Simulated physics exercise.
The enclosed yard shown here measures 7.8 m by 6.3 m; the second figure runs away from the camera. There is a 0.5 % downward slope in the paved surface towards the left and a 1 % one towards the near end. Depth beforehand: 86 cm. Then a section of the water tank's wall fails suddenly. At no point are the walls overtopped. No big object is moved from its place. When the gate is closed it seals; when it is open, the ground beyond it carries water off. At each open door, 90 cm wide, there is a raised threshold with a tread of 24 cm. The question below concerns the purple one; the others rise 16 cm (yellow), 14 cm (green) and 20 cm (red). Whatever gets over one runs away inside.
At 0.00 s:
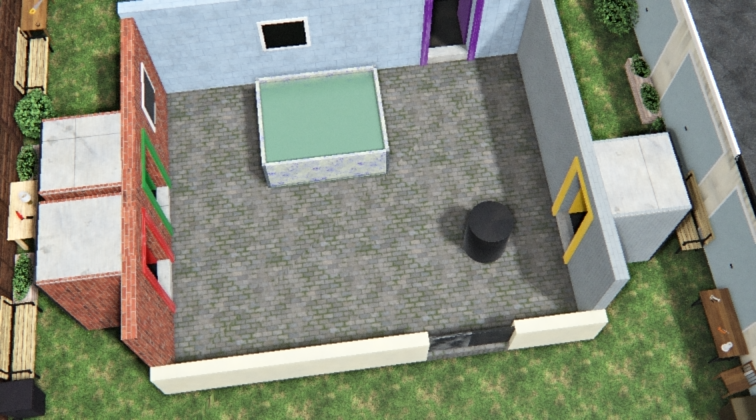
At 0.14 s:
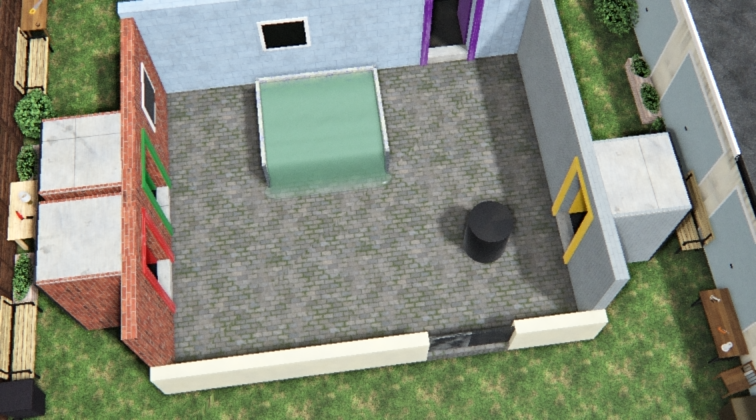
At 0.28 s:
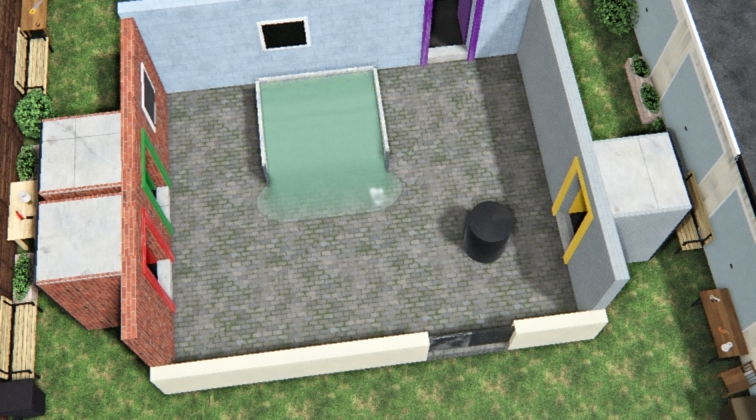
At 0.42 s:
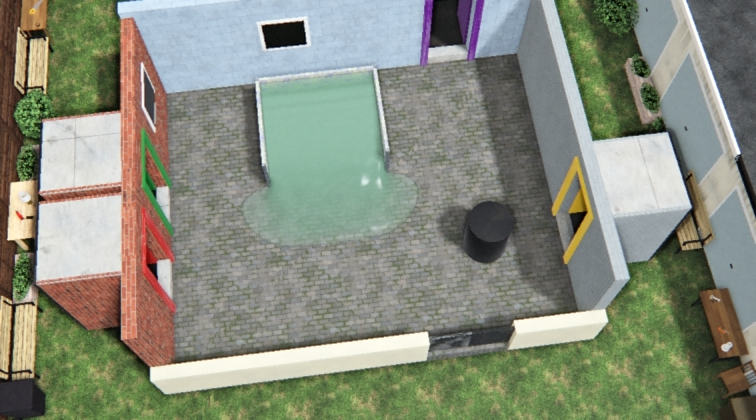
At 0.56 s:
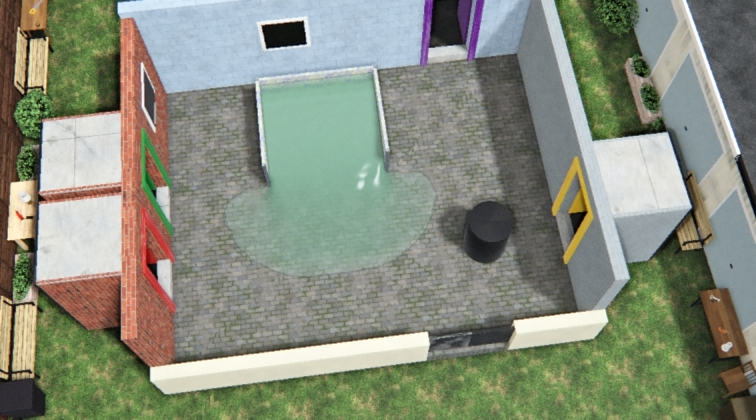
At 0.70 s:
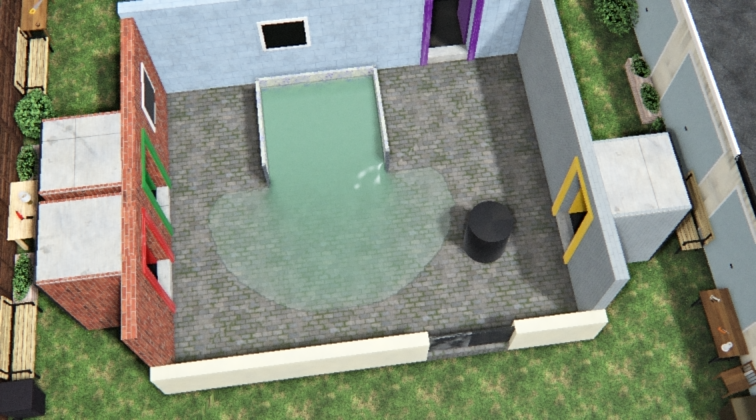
Pale green water pouring out through the open near side of a raised tank and fanning across a walled, paved yard.
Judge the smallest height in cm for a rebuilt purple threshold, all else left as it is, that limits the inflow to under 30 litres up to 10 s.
Roughly 7.5 cm at the least.
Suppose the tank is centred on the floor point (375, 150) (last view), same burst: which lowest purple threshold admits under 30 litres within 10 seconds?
Then about 11.5 centimetres at the least.
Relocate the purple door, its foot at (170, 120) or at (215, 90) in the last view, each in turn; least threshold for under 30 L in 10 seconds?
Minimums: Roughly 13.0 cm and 14.5 cm.
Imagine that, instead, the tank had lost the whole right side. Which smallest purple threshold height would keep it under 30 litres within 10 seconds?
Then it needs around 23 cm.
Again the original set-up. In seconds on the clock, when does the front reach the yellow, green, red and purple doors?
Yellow 2.6 s, green 1.4 s, red 1.3 s, purple 5.0 s.
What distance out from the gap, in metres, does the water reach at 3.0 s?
5.8 metres.
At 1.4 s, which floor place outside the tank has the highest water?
Around pixel (338, 355).
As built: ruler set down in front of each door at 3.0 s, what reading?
Lab note, cm: Yellow 8; green 1; red 23; purple 0.
After 1.4 s water covers 45 % of the floor, deepest (50 cm) near (338, 355); it has not reached the purple door.
After 3.0 s water covers 55 % of the floor, deepest (46 cm) near (176, 377); it has not reached the purple door.
After 10.0 s water covers 100 % of the floor, deepest (16 cm) near (172, 236); 9 cm at the purple door, 0 litres in over its 23 cm threshold.
At the purple door as built, the water arrived by 5.1 s and peaked near 13 cm at 6.0 s.
Run again over the same 10 s with other heights there, 40 litres in over 7 cm, 12 litres over 9.5 cm. The limit of 30 litres is kept from about 7.5 cm up.
